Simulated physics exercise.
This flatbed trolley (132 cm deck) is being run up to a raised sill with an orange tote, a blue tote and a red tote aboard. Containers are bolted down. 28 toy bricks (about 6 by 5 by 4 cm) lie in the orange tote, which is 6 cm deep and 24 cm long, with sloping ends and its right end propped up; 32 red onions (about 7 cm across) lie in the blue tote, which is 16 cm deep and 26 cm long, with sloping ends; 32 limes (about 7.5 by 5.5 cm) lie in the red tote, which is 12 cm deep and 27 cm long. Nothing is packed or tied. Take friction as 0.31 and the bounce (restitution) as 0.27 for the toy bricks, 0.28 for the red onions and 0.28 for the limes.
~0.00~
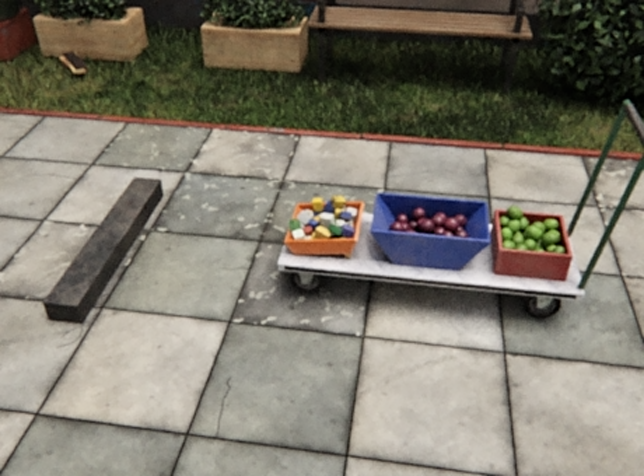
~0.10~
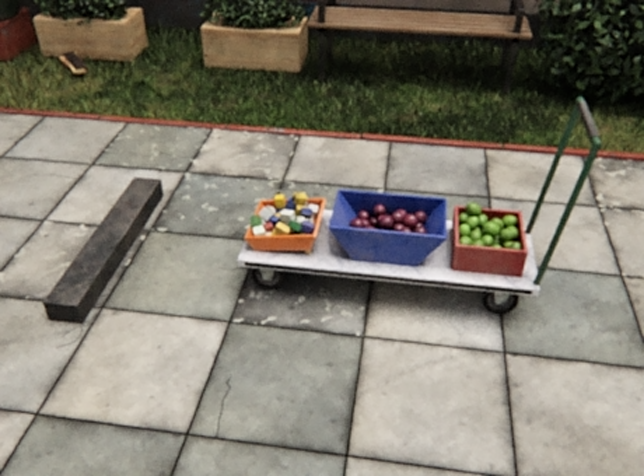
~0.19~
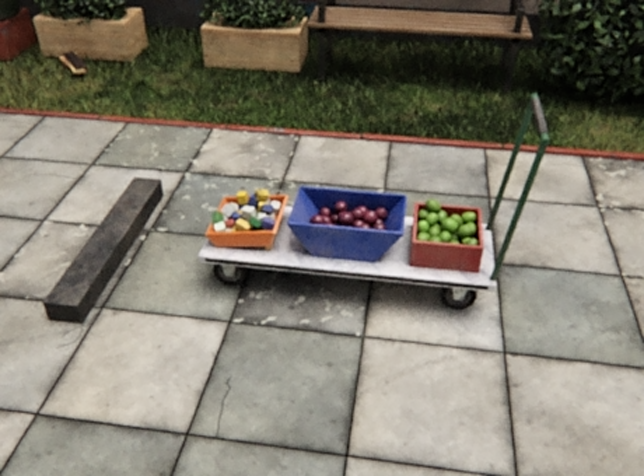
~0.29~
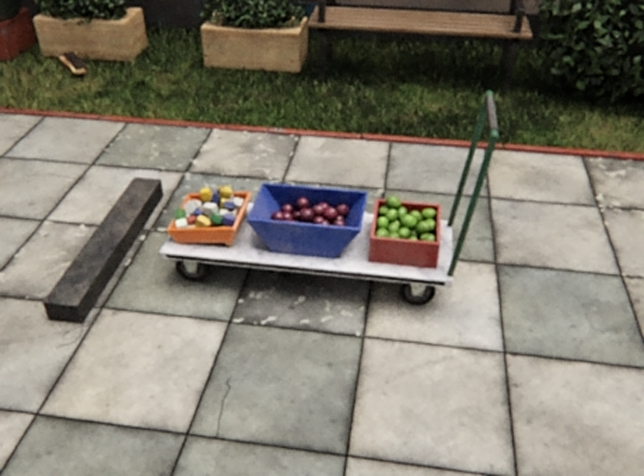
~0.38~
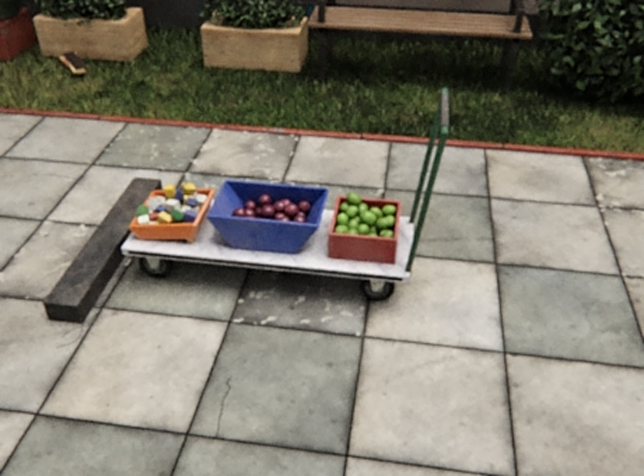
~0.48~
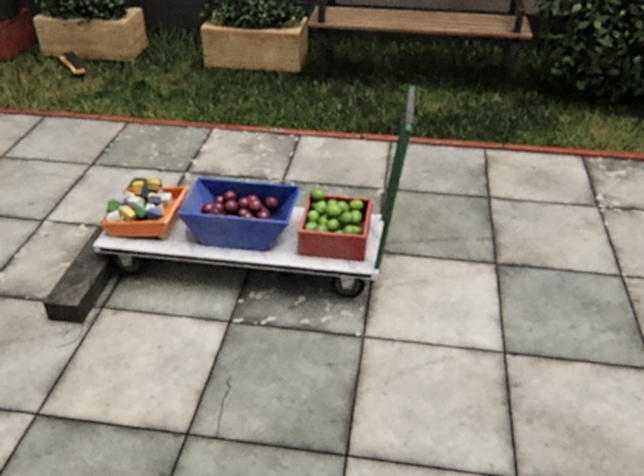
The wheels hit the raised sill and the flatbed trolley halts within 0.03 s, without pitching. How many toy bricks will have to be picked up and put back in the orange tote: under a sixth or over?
Over a sixth of the toy bricks leave the orange tote.
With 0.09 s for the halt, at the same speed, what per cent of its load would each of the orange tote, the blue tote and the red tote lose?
In that case orange tote 30, blue tote 0, red tote 0 per cent.
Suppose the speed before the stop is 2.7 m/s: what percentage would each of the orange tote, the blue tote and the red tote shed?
Then orange tote 50, blue tote 10, red tote 10 per cent.
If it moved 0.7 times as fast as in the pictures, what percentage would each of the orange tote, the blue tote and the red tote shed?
In that case orange tote 20, blue tote 0, red tote 0 per cent.
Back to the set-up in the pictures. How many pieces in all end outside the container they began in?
Roughly 12 in all.
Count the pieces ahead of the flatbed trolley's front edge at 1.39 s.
Some 10 pieces.
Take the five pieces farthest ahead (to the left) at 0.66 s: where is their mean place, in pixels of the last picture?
Around (90, 206).
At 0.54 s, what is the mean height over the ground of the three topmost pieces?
About 40 cm.
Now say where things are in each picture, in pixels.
In the first picture (places track the rim corner closest to us here), orange tote (355, 239); red tote (569, 255); 87 cm to go; all still inside.
The second picture shows orange tote (313, 236); red tote (525, 251); 69 cm to go.
The third picture shows orange tote (273, 232); red tote (480, 247); 50 cm to go.
The fourth picture shows orange tote (233, 228); red tote (437, 243); 32 cm to go.
The fifth picture shows orange tote (193, 224); red tote (394, 239); 14 cm to go.
The sixth picture shows orange tote (164, 222); red tote (363, 236); stopped; all still inside.
After 0.54 s, the orange tote is down by 2 of 28, the blue tote has all 32 and the red tote is down by 1 of 32.
After 0.66 s, the orange tote is down by 10 of 28, the blue tote has all 32 and the red tote is down by 1 of 32.
After 0.89 s, the orange tote is down by 10 of 28, the blue tote has all 32 and the red tote is down by 2 of 32.
Final count (at 1.39 s), the orange tote is down by 10 of 28, the blue tote has all 32 and the red tote is down by 2 of 32. Asked share, 10 of 28, 36 per cent.
